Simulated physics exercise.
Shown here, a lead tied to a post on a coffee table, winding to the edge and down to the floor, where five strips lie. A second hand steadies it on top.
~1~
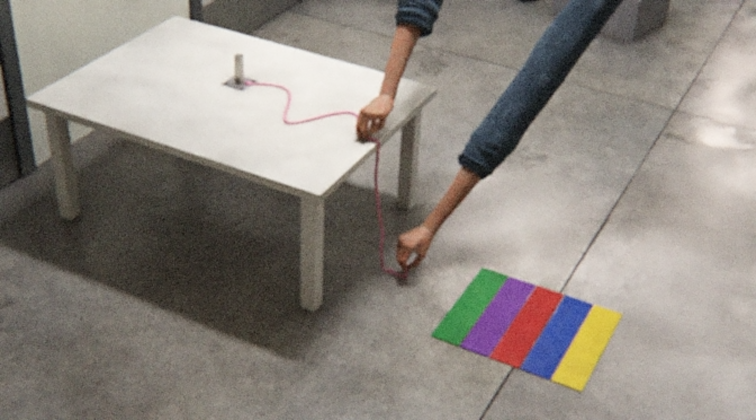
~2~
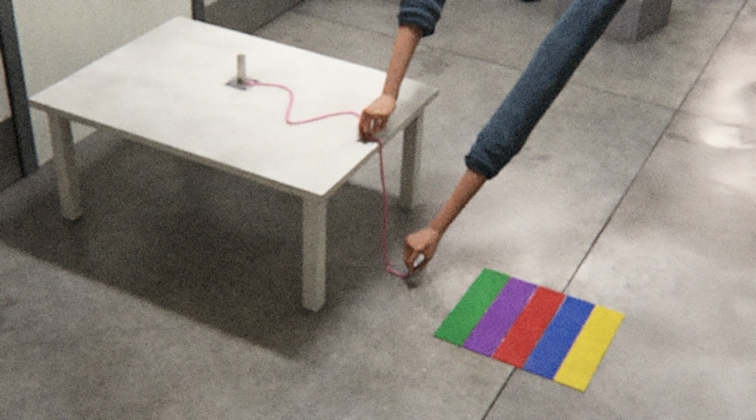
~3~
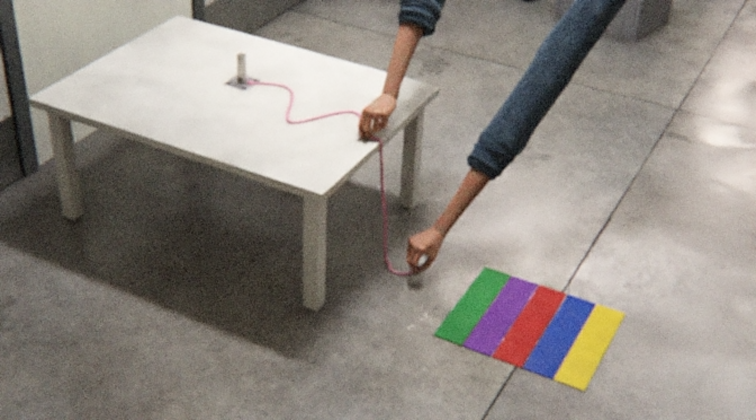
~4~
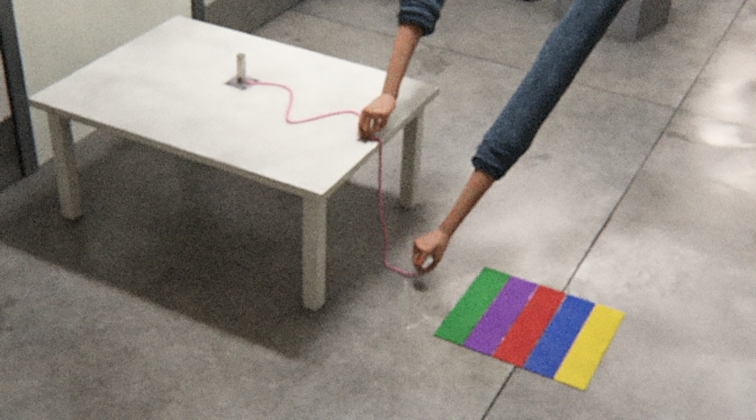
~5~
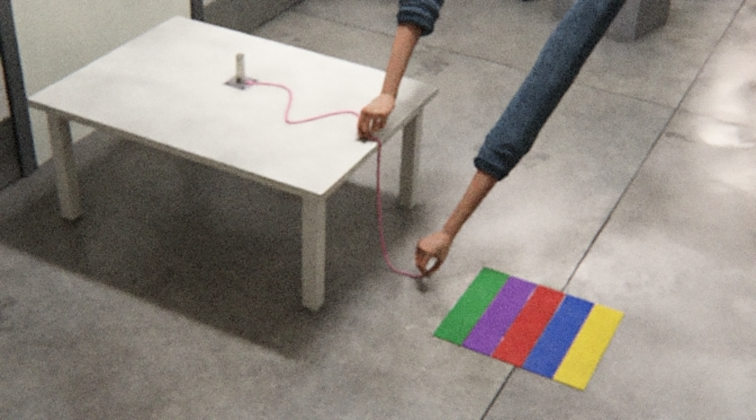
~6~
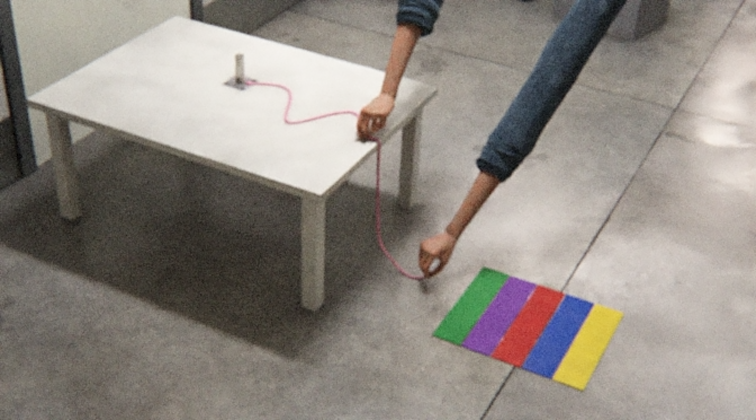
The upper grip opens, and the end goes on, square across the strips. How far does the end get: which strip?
The yellow one.
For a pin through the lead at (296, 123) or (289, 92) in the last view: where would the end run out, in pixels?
Try by try, around (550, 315) and (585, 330).
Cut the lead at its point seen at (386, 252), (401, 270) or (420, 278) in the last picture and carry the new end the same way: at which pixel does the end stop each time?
Near (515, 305), (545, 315) and (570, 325).
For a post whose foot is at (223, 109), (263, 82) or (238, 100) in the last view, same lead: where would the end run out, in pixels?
In that order: (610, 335), (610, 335) and (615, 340).
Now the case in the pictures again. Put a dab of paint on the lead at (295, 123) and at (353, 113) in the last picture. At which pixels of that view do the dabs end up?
The first at (343, 121), the second at (396, 146).
Soon after, end near (532, 310); over red.
Then, end near (570, 323); over blue.
At full stretch, end near (592, 331); over yellow. It halts on the yellow strip.
